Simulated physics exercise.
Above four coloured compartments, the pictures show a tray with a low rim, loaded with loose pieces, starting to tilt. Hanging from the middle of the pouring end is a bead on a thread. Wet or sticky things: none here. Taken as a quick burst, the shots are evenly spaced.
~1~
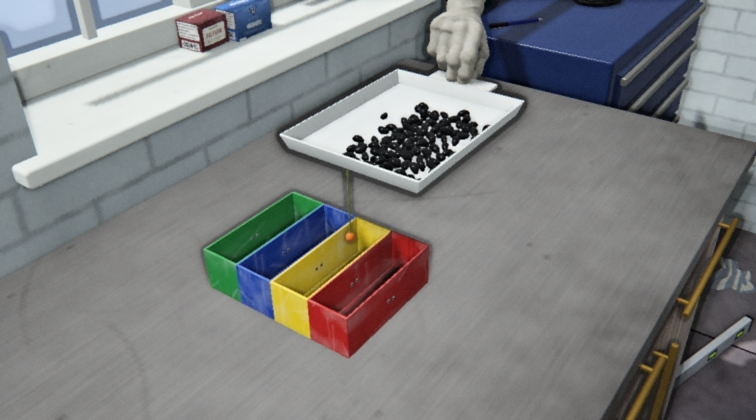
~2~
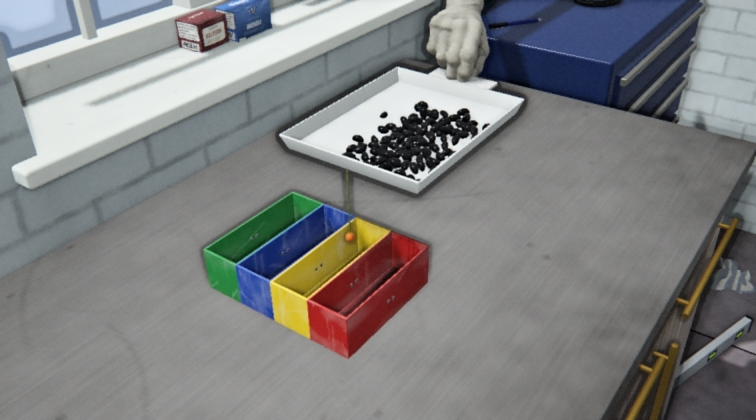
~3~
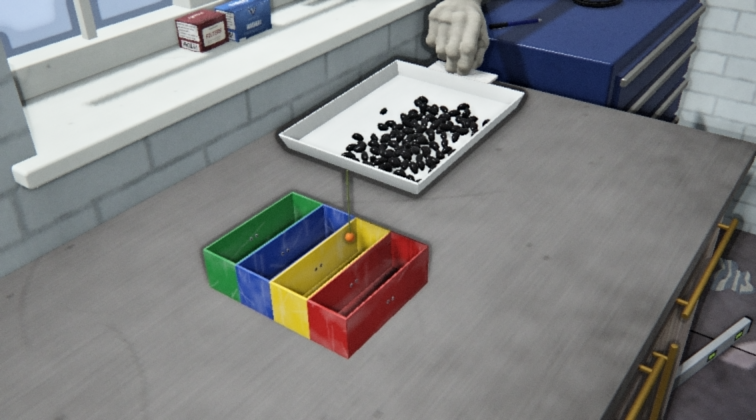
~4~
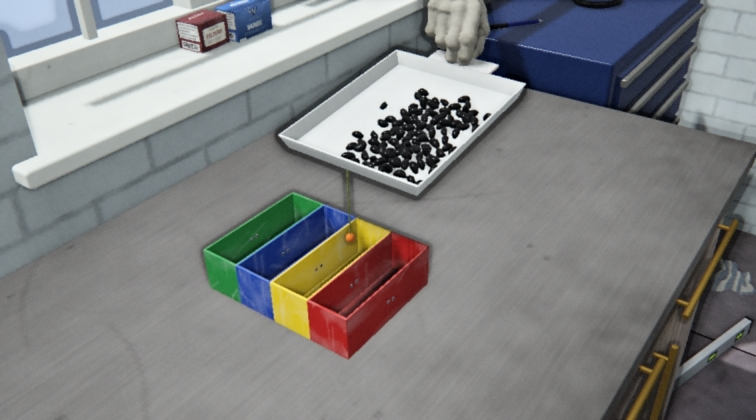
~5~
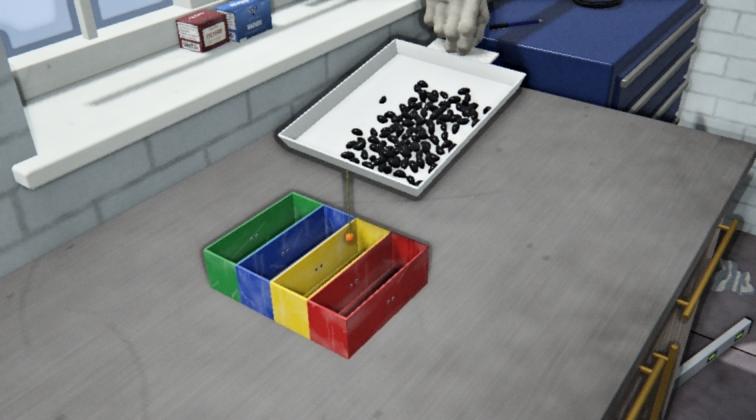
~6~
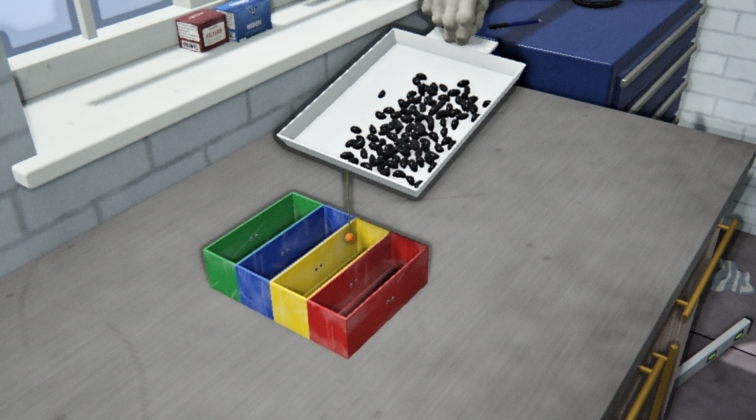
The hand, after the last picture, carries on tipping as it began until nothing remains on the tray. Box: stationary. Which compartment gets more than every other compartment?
The red compartment gets the most.
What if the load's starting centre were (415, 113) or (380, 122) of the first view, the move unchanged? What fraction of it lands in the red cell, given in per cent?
Try 1: 40 %; try 2: 30 %.
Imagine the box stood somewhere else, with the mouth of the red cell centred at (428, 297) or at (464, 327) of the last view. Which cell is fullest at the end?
First place: Yellow; second place: That blue cell.
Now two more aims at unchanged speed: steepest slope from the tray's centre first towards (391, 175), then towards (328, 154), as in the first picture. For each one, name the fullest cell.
At the first place that red cell, at the second that blue cell.
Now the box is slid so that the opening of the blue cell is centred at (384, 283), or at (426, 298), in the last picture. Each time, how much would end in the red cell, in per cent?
0 %, 0 %.
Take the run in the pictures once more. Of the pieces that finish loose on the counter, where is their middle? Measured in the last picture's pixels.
At about (404, 358).
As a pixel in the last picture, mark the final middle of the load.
Close to (359, 325) in the last view.
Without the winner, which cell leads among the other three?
The answer here is the yellow one.
Just after the last frame, tray tipped steeply; almost all on the tray; just a few falling or outside the box.
A moment on, tray tipped past a quarter turn; just a few on the tray; roughly a quarter in the red cell; roughly a quarter in the yellow cell; just a few in the blue cell; roughly half falling or outside the box.
Further on, tray tipped past a quarter turn; roughly a third in the red cell; roughly a quarter in the yellow cell; about a tenth in the blue cell; roughly a third falling or outside the box.
When it is over, tray tipped past a quarter turn; roughly a third in the red cell; roughly a quarter in the yellow cell; about a tenth in the blue cell; not one in the green cell; roughly a third outside the box.
